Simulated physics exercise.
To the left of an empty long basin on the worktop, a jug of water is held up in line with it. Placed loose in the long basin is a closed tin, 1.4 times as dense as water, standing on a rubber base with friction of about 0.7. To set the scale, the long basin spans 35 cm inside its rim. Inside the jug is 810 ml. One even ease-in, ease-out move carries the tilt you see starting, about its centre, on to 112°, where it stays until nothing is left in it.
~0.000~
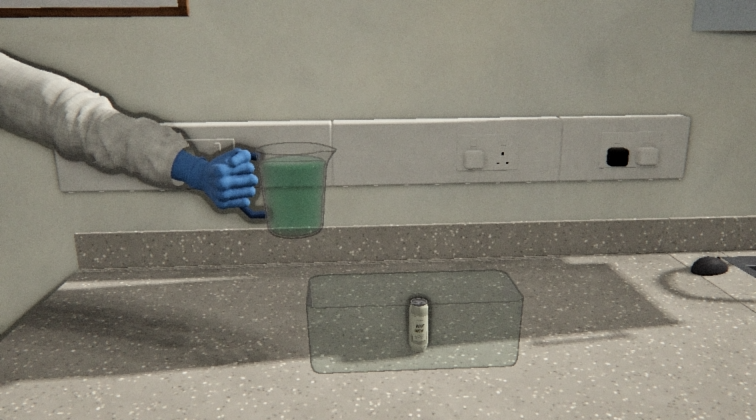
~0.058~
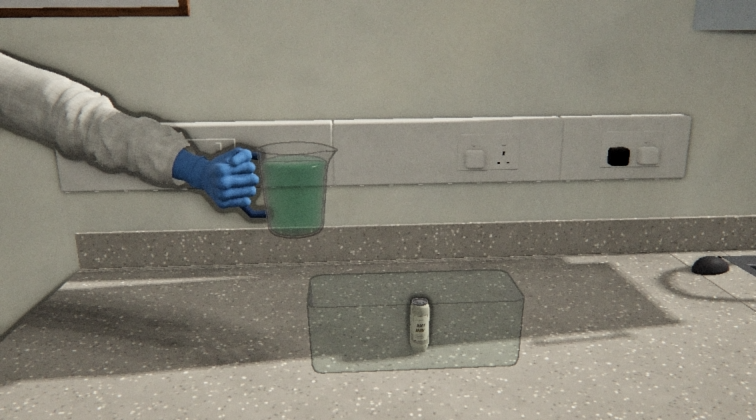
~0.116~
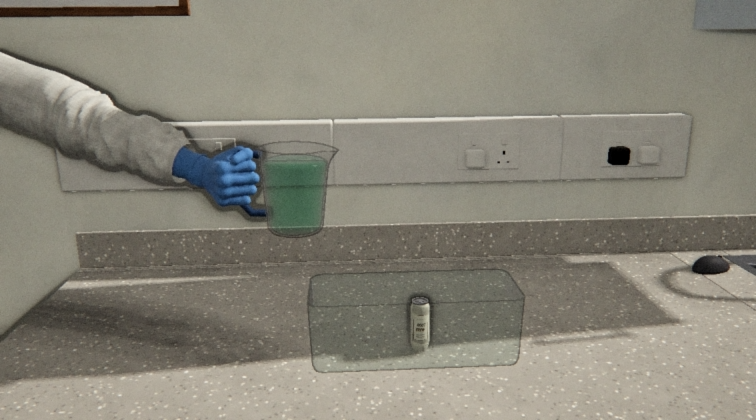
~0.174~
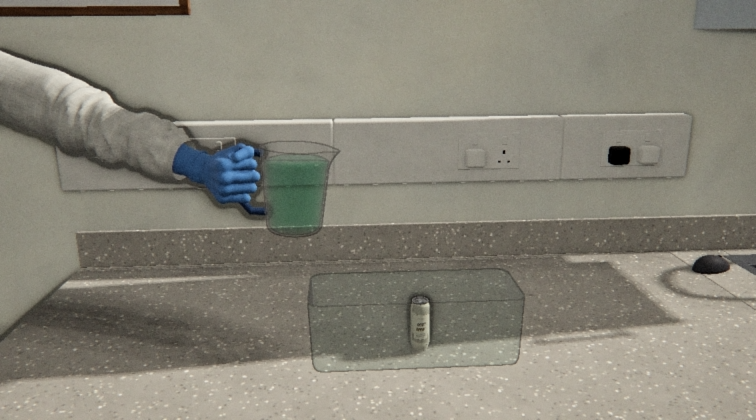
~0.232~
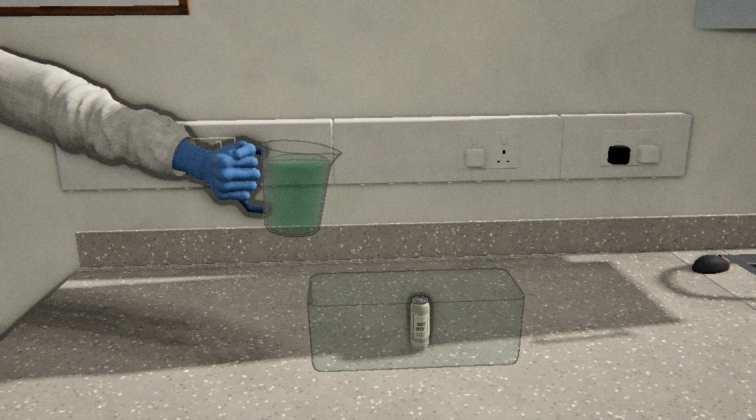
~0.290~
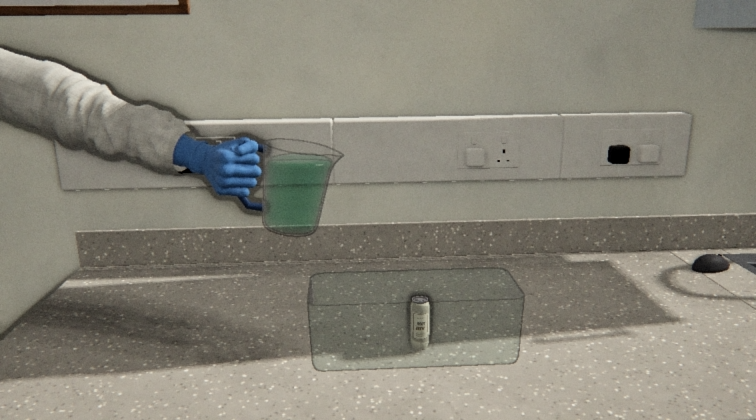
A jug of greenish water, held up by a blue-gloved hand, stayed almost level at first, then tilted slightly to the right, while a small closed tin sat still in a clear basin on the worktop.
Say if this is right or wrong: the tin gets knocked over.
Wrong, it stays standing.
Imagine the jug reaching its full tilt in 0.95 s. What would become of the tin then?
Then it holds its balance.
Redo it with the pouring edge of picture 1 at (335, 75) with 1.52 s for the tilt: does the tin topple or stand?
Then it falls.
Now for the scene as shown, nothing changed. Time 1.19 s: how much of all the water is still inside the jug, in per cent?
Roughly 26 percent remains.
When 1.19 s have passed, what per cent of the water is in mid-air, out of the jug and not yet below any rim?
It comes to some 22 percent of the total.
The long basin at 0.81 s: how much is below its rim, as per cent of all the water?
At that time the basin holds about 4 per cent of the liquid.
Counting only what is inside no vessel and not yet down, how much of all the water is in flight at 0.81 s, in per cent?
Around 14 percent.
By 0.81 s the tilt is 62° and 82 per cent is still to pour; the tin stands where it began.
By 1.19 s the tilt is 99° and 25 per cent is still to pour; the tin stands 1 cm from where it began.
By 1.59 s the tilt is 112° and 0 per cent is still to pour; the tin stands 1 cm from where it began.
By 2.02 s the tilt is 112° and 0 per cent is still to pour; the tin stands 1 cm from where it began.
At rest the tin stands 1 cm from where it began.
